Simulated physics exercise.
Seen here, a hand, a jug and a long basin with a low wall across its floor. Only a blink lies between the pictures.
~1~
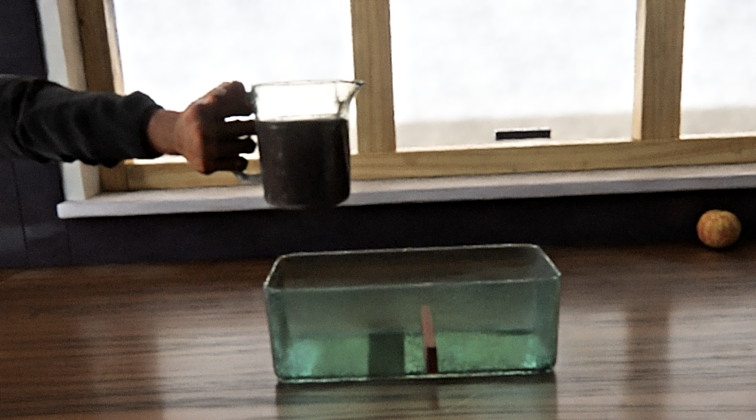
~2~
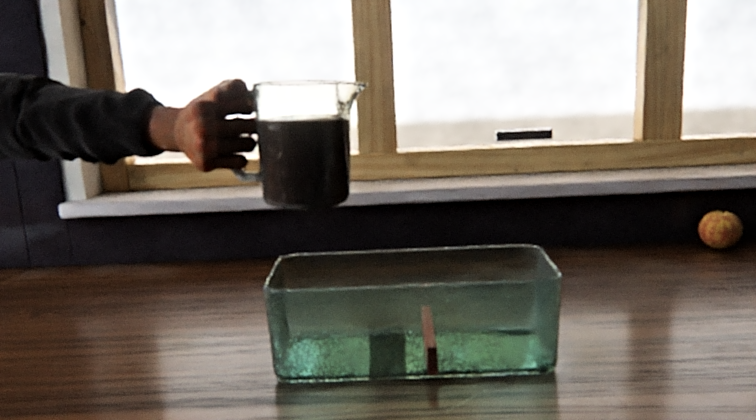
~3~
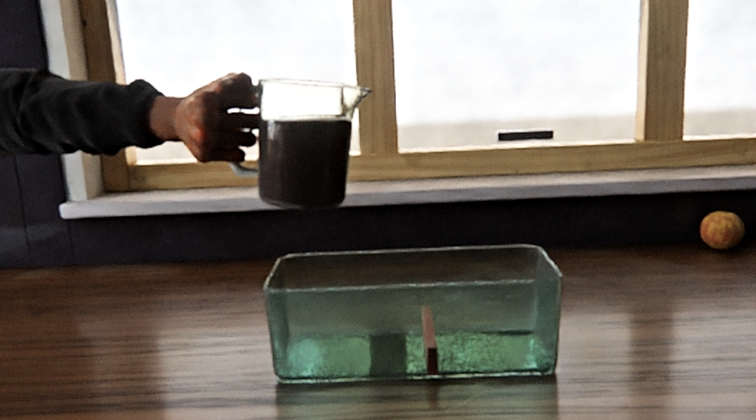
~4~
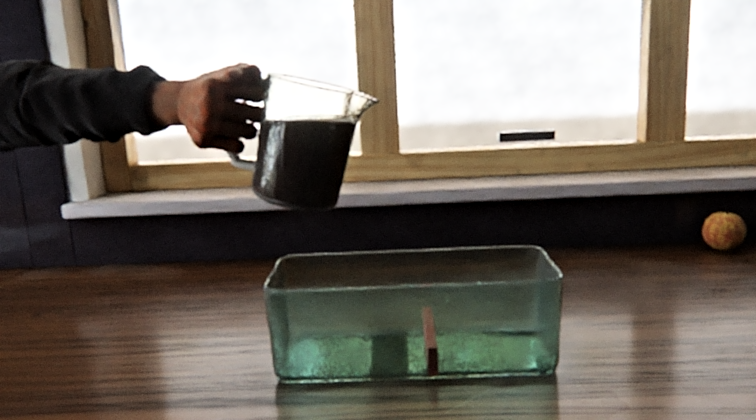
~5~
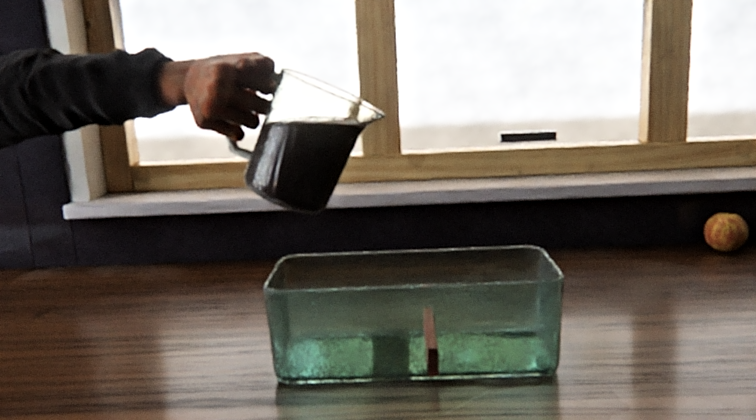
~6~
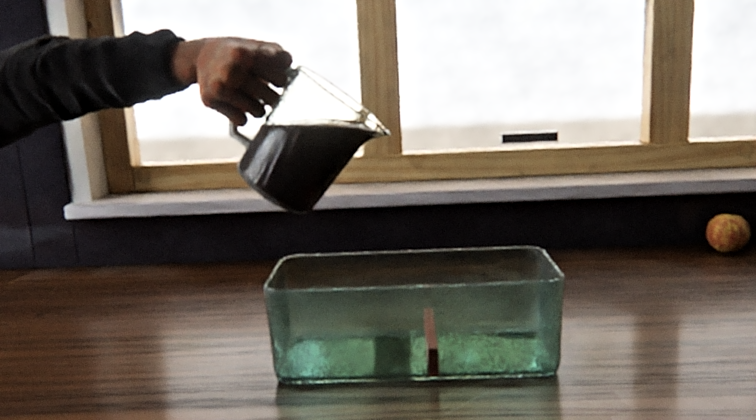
At first, a hand holds a clear jug of dark liquid upright by its handle above a long greenish glass basin with a low wall across its floor. The hand then tilts the jug to the right, slightly and then more steeply, until the dark liquid reaches near the spout.
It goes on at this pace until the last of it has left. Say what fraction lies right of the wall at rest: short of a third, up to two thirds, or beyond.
The share right of the wall is between a third and two thirds.
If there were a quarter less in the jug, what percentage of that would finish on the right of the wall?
Close to 30 per cent.
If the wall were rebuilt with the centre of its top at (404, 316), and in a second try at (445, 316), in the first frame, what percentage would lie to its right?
In turn 85 and 10 in a hundred.
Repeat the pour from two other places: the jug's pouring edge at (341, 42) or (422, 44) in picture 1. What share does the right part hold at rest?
First some 25, then 70 per cent.
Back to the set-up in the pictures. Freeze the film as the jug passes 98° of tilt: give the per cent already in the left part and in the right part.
Some 0 per cent left and 10 right.
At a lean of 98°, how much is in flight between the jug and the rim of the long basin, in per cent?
Near 25 %.
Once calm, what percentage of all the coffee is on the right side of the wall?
Some 45 per cent.
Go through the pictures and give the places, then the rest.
The first picture shows tilt 0°; pouring edge (365, 81); surface from (259, 119) to (347, 116); the long basin's rim runs from (272, 273) to (549, 262); the wall's top is at (428, 326).
The second picture shows tilt 2°; pouring edge (367, 83); surface from (260, 119) to (348, 116).
The third picture shows tilt 7°; pouring edge (372, 89); surface from (262, 120) to (351, 117).
The fourth picture shows tilt 15°; pouring edge (379, 100); surface from (264, 121) to (355, 118).
The fifth picture shows tilt 26°; pouring edge (386, 115); surface from (261, 136) to (364, 121).
The sixth picture shows tilt 38°; pouring edge (391, 133); surface from (254, 141) to (376, 127).
A moment on, the jug is tipped on its side and 62 per cent is still to pour, 2 is left of the wall and 11 right of it.
Next, the jug is tipped right over and 12 per cent is still to pour, 32 is left of the wall and 41 right of it.
Then the jug is tipped right over and 0 per cent is still to pour, 48 is left of the wall and 47 right of it.
Later the jug is tipped right over and 0 per cent is still to pour, 51 is left of the wall and 47 right of it.
At rest 51 per cent lies left of the wall, 47 right of it and 2 outside.
